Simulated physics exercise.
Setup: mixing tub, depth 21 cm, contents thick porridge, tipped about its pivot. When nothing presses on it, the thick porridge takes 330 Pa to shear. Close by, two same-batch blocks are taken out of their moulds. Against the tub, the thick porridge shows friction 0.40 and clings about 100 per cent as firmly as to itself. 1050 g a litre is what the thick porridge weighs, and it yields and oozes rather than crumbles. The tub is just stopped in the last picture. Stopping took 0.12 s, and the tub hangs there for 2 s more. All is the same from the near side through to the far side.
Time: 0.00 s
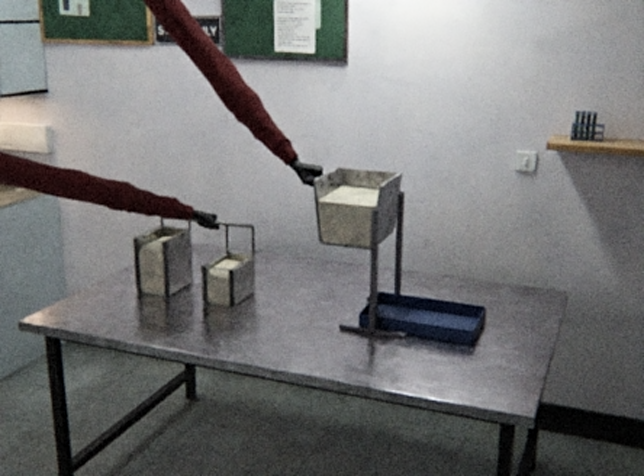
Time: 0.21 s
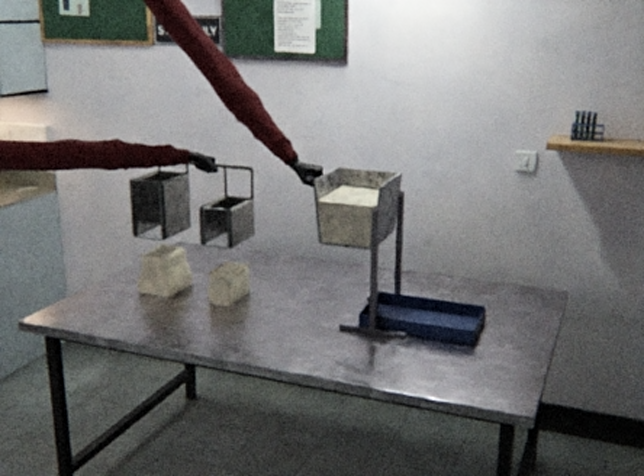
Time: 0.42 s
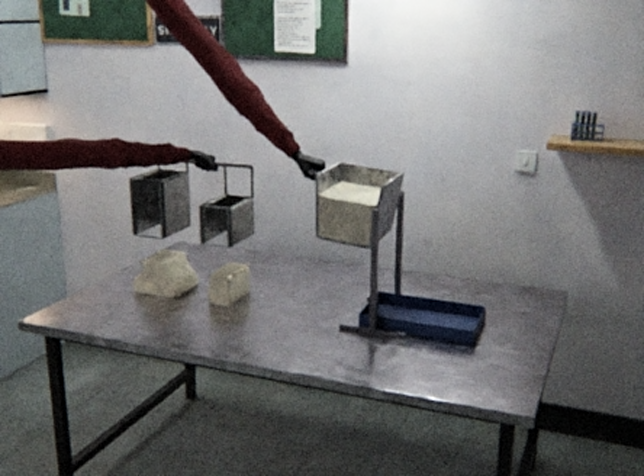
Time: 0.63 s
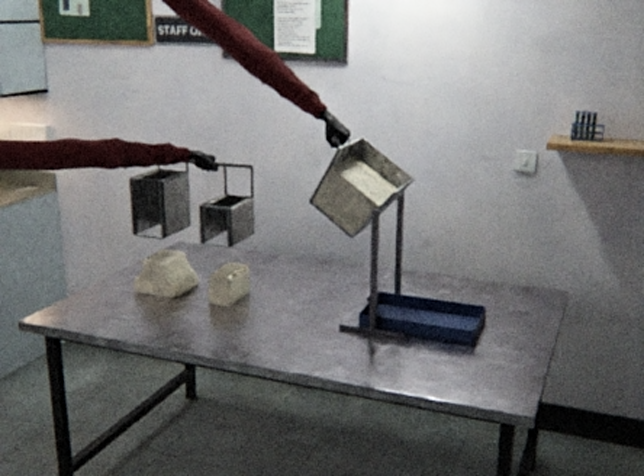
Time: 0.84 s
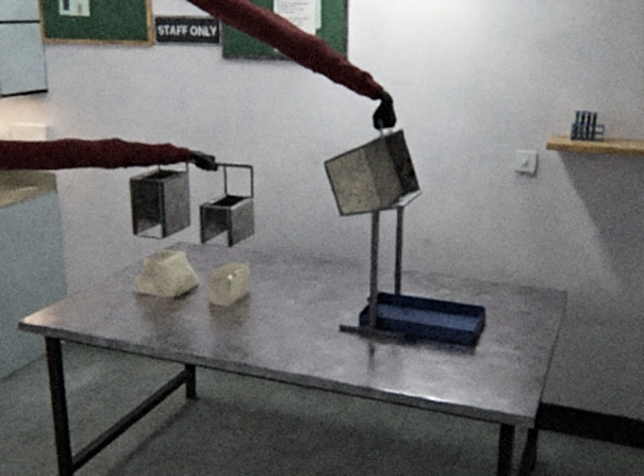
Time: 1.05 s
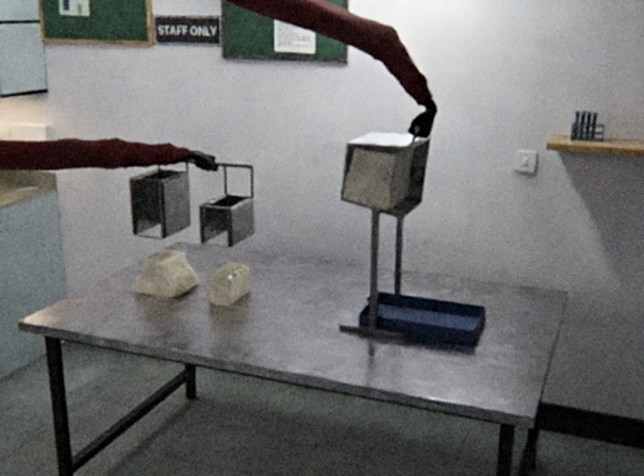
In a room with a metal table, gloved hands lifting moulds off two pale blocks, the left one slumping, then tilting a filled tub sideways.
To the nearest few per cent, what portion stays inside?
About 46 %.
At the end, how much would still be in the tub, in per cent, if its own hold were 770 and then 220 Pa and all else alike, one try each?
First try roughly 100 per cent, second try roughly 35 per cent.
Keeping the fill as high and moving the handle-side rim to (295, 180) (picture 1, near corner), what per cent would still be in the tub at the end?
Some 35 percent would still be in the tub at the end.
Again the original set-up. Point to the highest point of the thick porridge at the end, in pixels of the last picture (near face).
Somewhere near (366, 185) in the last view.
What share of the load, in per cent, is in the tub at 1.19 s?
95 %, roughly.
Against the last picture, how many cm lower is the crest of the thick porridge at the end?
About 12 cm.
After 1.19 s, the tub is at 96 degrees and holds 97 %.
After 1.36 s, the tub is at 96 degrees and holds 61 %.
After 1.53 s, the tub is at 96 degrees and holds 46 %.
After 1.70 s, the tub is at 96 degrees and holds 46 %.
After 3.05 s, the tub is at 96 degrees and holds 46 %.
